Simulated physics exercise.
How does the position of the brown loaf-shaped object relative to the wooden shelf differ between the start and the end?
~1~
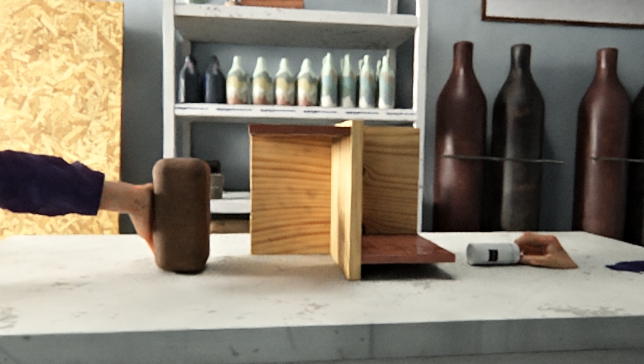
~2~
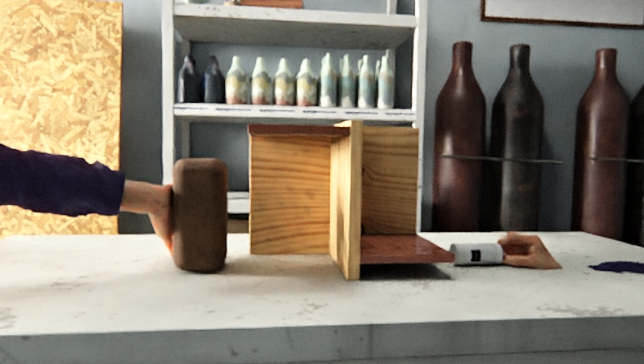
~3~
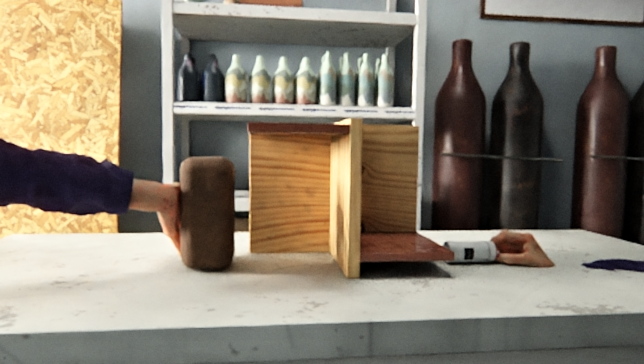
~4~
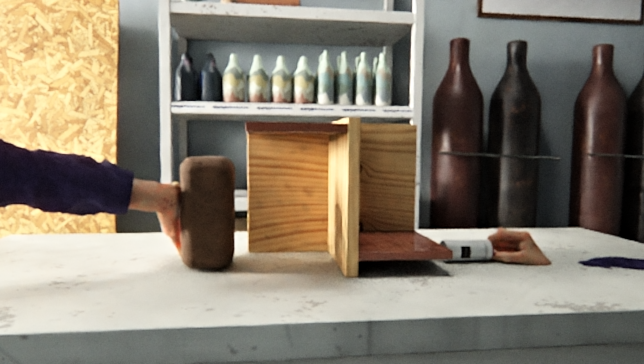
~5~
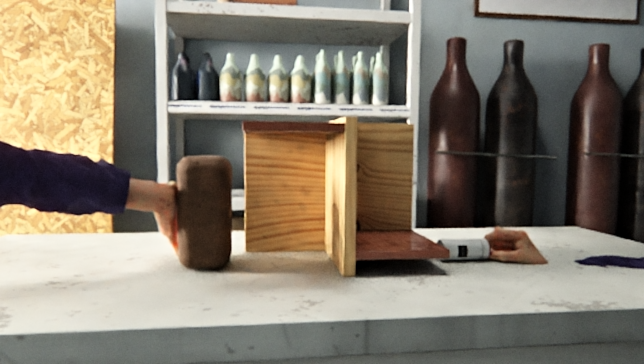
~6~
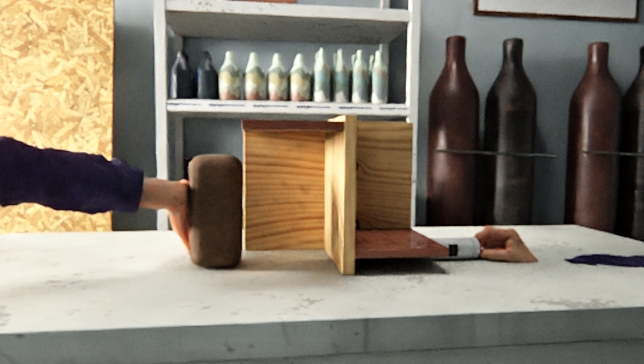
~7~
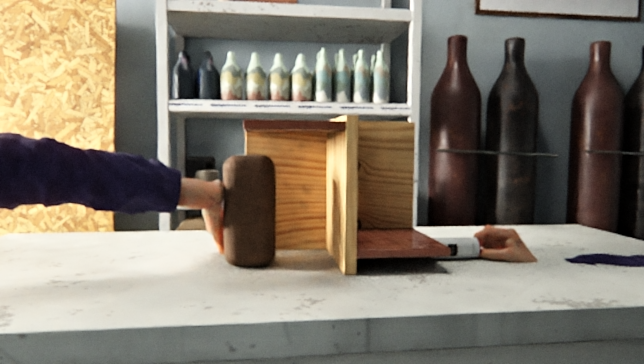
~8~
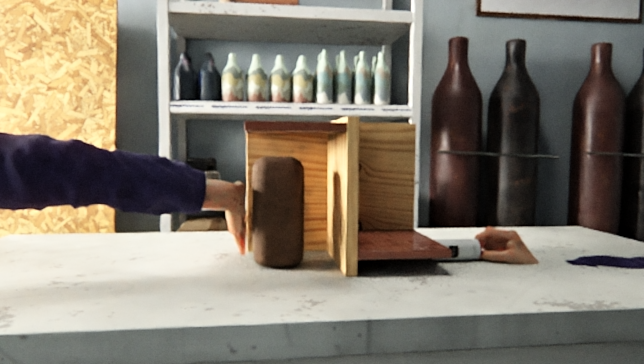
At the start it stands on the table to the left of the shelf, clear of it with a gap between them. By the end it has moved right and rests within the shelf's open left side.
